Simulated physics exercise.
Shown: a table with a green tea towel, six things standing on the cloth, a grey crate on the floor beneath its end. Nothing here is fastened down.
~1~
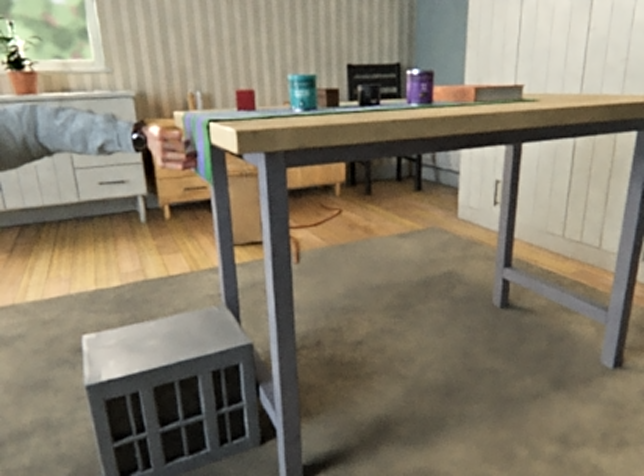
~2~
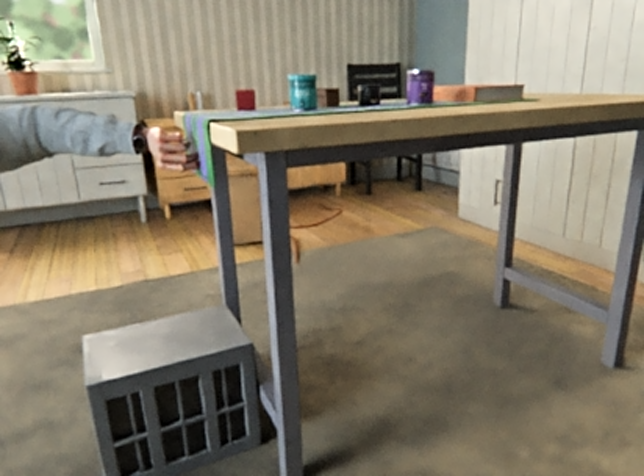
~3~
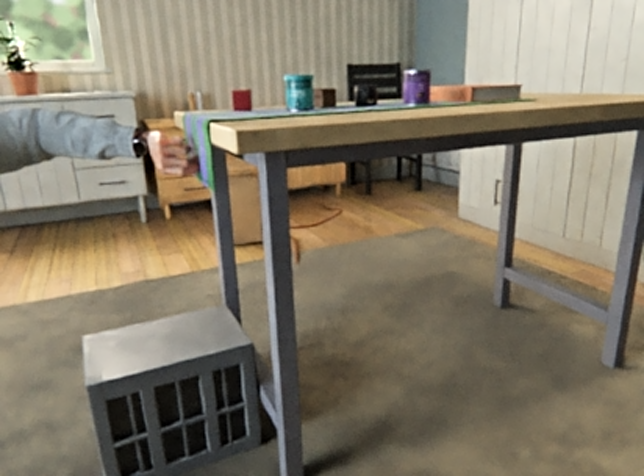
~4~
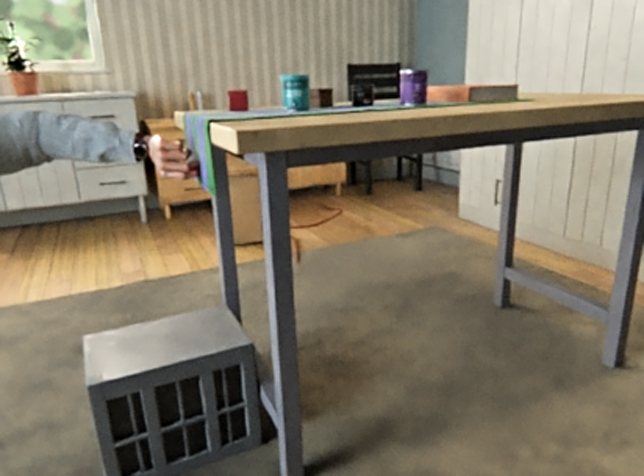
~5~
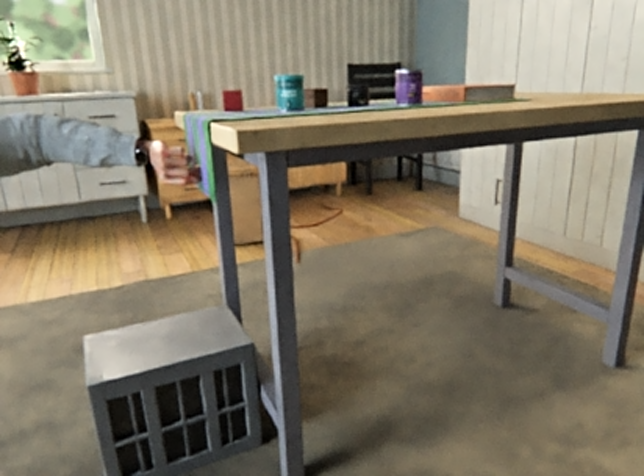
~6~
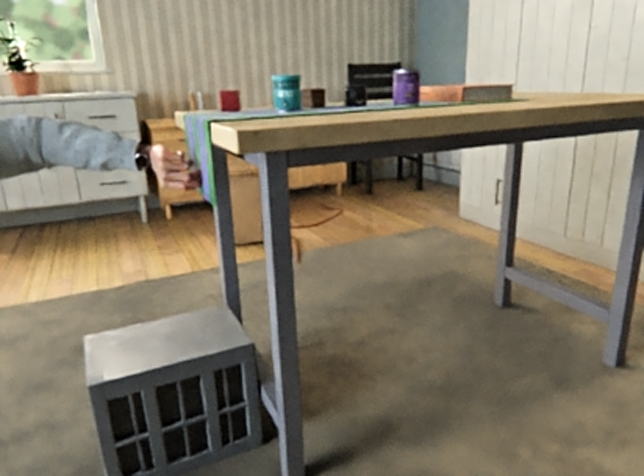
A hand at the left, on an arm in a blue-grey sleeve, grips the end of a green-edged cloth on a wooden-topped table in a bright room, viewed from a steady, low position. On the cloth stand red, turquoise, brown, black and purple items, with a grey crate on the floor below. The hand draws the cloth slightly down over the edge, and the items slide a little leftward, upright.
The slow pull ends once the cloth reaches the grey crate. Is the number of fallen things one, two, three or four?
Yeah well, the pull sends off three pieces and stops there.
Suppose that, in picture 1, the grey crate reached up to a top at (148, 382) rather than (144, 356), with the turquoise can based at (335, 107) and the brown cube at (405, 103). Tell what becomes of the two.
In the end the turquoise can gets dislodged; meanwhile the brown cube rides it out.
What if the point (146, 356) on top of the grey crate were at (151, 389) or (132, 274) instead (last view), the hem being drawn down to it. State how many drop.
Counts: 4, 1.
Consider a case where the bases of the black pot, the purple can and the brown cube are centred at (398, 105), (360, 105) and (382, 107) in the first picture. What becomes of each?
In the end the black pot is still up there, the purple can is still up there and the brown cube is still up there.
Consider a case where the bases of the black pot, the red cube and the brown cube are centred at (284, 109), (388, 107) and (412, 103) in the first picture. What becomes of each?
The black pot topples down; the red cube stays put; and the brown cube stays put.
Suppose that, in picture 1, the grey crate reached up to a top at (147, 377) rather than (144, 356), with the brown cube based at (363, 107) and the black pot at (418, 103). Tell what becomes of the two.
Observed: Brown cube departs; black pot remains seated.
Soon after, hem near (205, 234); all still up.
Then, hem near (209, 287); red cube and turquoise can gone.
Further on, hem on the crate; red cube, turquoise can and brown cube gone.
At rest, hem on the crate; red cube, turquoise can and brown cube gone. The answer is three.
